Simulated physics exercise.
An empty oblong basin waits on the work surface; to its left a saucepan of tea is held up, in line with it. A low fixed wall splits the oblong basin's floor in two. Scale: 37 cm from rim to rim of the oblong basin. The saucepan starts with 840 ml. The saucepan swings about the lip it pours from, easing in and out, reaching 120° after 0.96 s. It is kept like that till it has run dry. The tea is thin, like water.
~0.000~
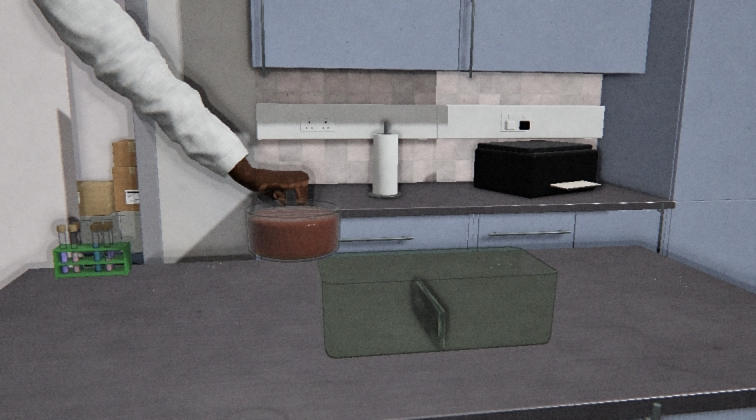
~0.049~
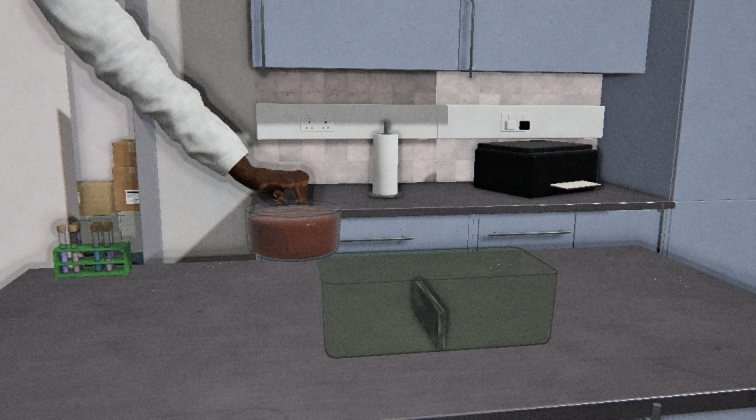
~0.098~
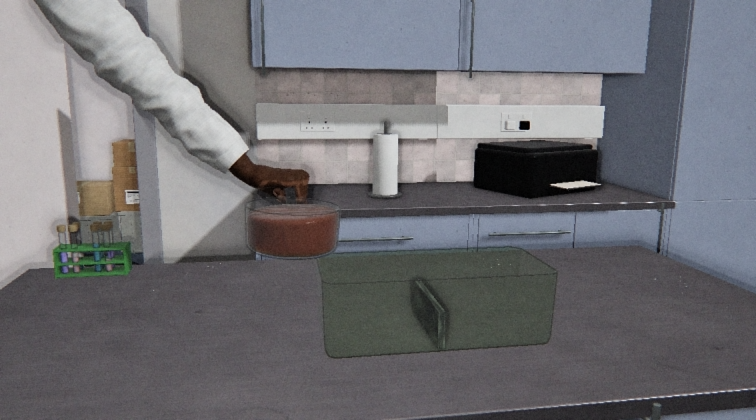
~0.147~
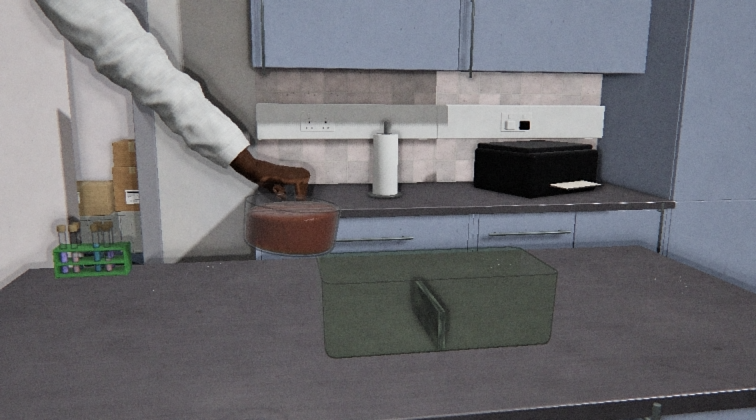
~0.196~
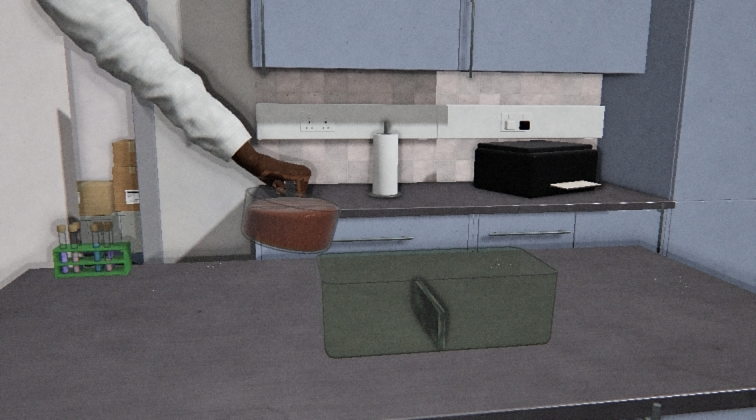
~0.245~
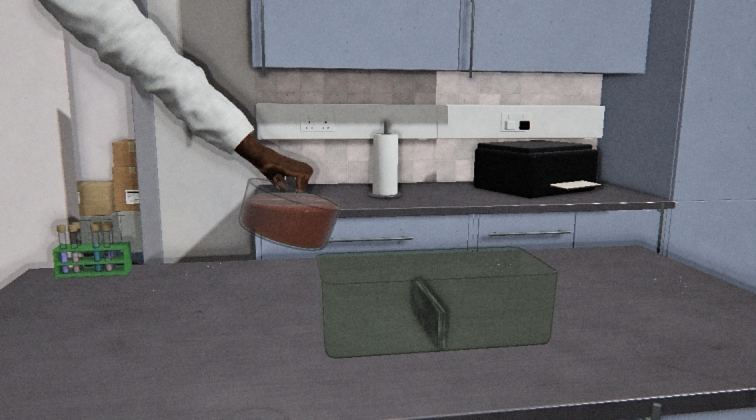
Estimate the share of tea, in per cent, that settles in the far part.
Roughly 2 per cent is past the wall.
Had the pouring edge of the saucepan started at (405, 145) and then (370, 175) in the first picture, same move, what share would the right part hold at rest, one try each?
First 90, then 75 per cent.
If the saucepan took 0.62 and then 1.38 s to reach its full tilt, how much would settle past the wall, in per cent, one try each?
First 10, then 0 per cent.
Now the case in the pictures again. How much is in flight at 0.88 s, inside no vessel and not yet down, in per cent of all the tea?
Some 8 per cent.
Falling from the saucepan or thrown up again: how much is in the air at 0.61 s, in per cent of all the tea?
Some 44 per cent.
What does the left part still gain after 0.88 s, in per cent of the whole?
Some 4 per cent.
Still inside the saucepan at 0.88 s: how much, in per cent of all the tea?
Some 2 per cent.
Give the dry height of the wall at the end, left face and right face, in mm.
Some 32 mm on the left and 60 mm on the right.
After 0.61 s the tilt is 85° and 37 per cent is still to pour, 18 is left of the wall and 0 right of it.
After 0.88 s the tilt is 118° and 2 per cent is still to pour, 88 is left of the wall and 2 right of it.
After 1.16 s the tilt is 120° and 0 per cent is still to pour, 92 is left of the wall and 2 right of it.
After 1.46 s the tilt is 120° and 0 per cent is still to pour, 92 is left of the wall and 2 right of it.
In the end 92 per cent lies left of the wall, 2 right of it and 6 outside.
